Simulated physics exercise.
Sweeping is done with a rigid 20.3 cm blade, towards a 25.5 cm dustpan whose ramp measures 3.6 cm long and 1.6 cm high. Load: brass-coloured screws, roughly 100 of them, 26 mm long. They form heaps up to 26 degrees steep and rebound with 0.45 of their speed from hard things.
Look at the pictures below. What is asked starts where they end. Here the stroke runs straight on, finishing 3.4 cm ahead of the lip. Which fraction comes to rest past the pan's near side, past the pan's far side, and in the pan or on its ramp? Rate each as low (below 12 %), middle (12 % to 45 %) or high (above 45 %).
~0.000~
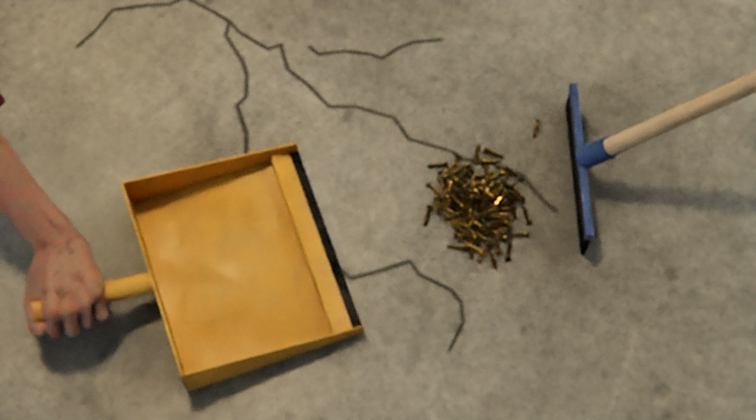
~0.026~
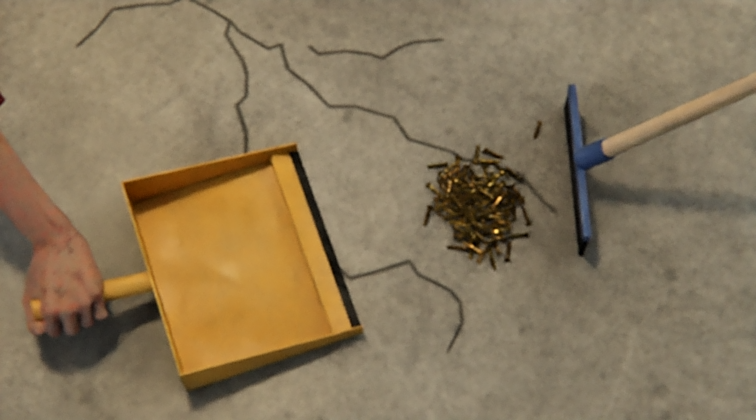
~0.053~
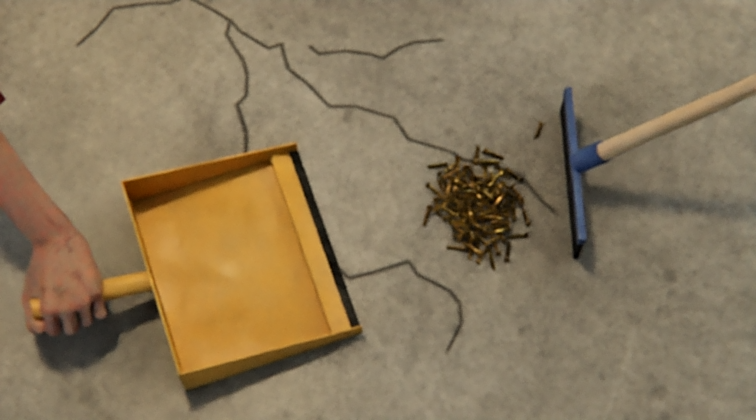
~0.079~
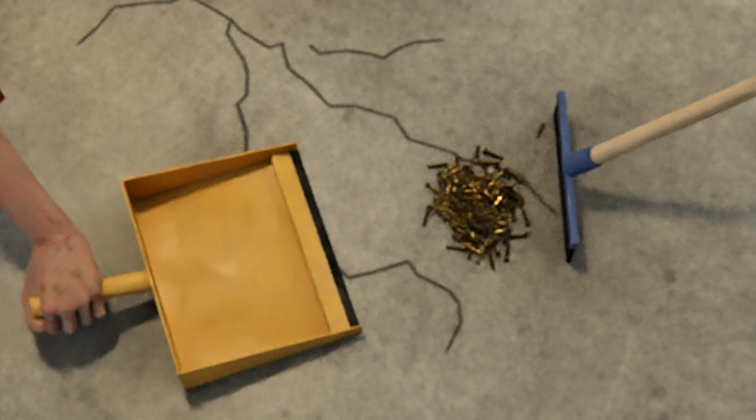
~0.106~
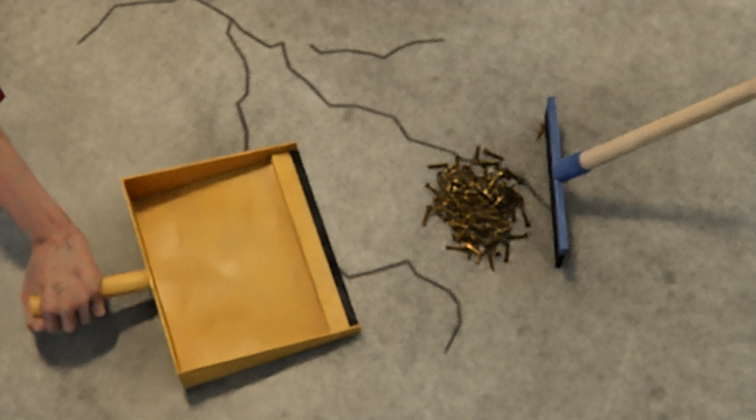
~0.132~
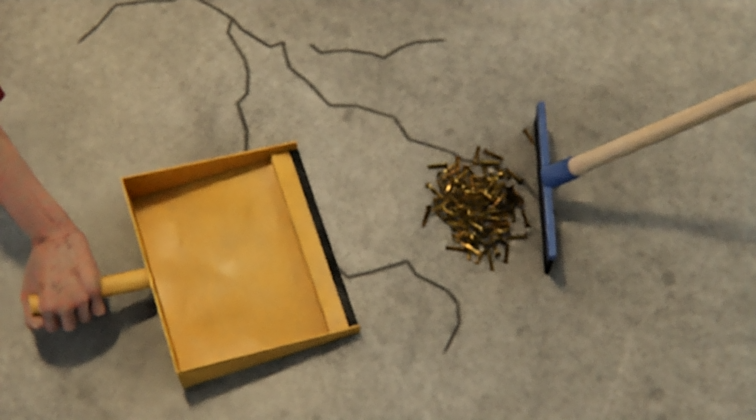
Near side - low, far side - low, pan - low.
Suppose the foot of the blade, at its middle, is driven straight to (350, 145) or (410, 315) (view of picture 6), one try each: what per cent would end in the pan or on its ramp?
About 0 % and 0 %.
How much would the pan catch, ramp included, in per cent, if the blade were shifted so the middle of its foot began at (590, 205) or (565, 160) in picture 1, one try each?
Close to 0 in a hundred, then close to 5 in a hundred.
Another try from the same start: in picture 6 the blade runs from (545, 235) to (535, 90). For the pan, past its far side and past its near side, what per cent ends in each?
You'd see pan at 5, far at 5 and near at 0.
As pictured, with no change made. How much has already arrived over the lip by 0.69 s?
Around 0 per cent of the load.
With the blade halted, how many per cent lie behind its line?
Some 0 per cent.
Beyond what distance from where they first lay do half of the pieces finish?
Somewhere around 16 centimetres.
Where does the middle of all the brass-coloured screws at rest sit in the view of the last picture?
Resting centre estimate: Around (356, 241).
After 0.32 s, middle of the blade 16 cm from the lip; 0 % over the lip, far side 0 %, near side 0 %.
After 0.44 s, middle of the blade 9 cm from the lip; 0 % over the lip, far side 0 %, near side 0 %.
After 0.69 s, middle of the blade 6 cm from the lip; 0 % over the lip, far side 0 %, near side 0 %.
By 1.8 s all is still; near side 0 %, far side 0 %, pan 0 %, in front of the lip or behind the blade 100 %.
